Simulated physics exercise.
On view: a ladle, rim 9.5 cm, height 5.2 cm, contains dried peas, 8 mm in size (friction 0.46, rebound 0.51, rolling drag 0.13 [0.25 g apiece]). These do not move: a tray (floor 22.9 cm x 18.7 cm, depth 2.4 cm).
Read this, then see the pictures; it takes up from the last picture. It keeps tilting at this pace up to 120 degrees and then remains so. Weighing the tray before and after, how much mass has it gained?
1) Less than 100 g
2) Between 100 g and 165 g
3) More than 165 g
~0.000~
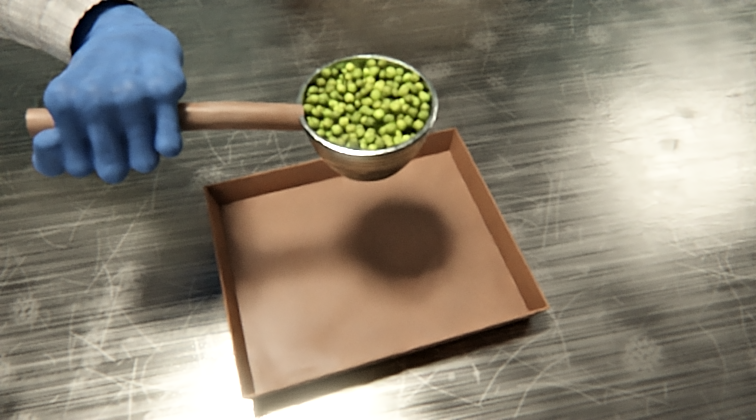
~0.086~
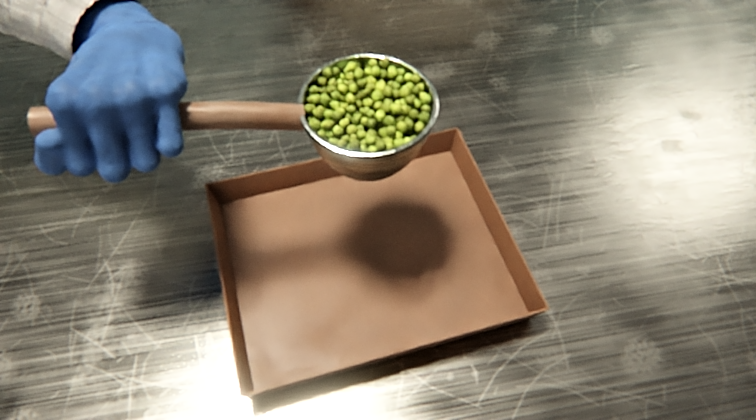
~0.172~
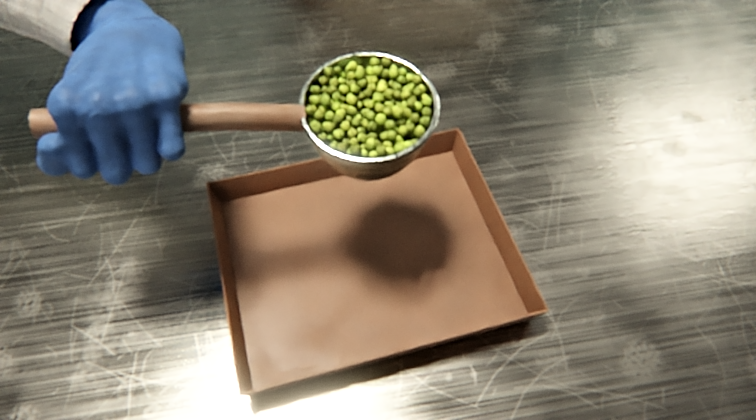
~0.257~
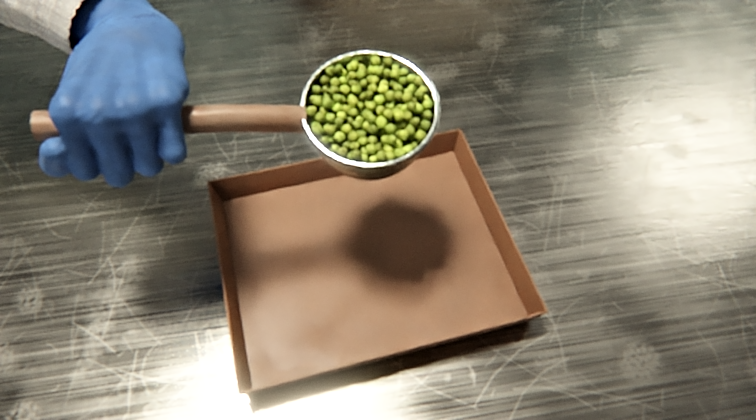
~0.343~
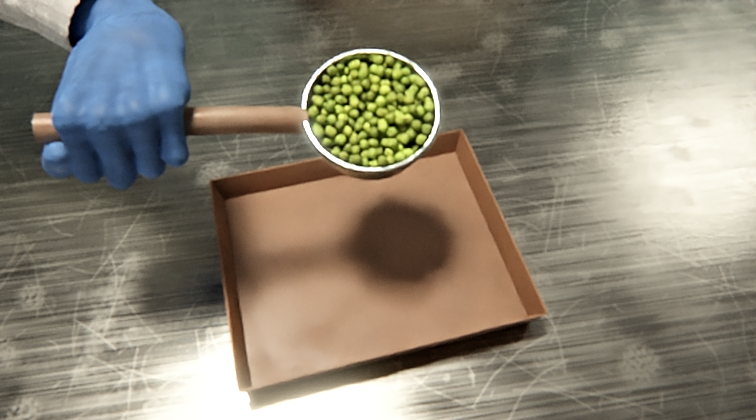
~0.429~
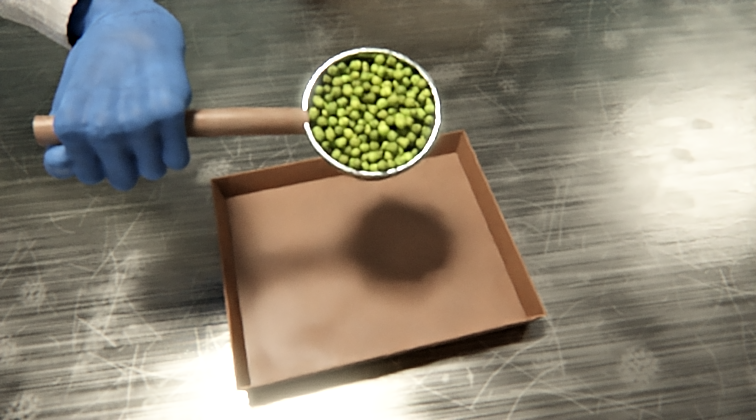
The answer is 2.
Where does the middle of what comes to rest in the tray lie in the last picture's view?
It's about (381, 272) in the last view.
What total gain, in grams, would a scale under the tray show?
150 g or thereabouts.
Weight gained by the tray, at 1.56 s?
Logged value, approx.: 40 g.
After 1.05 s, tilt 54 degrees; 0 g in the tray, ladle holds 100 %.
After 1.56 s, tilt 81 degrees; 39 g in the tray, ladle holds 70 %.
After 2.03 s, tilt 107 degrees; 130 g in the tray, ladle holds 10 %.
Then, at 2.49 s, tilt 120 degrees; 153 g in the tray, ladle holds 0 %.
In the end, at 2.7 s, 153 g in the tray, ladle holds 0 %.
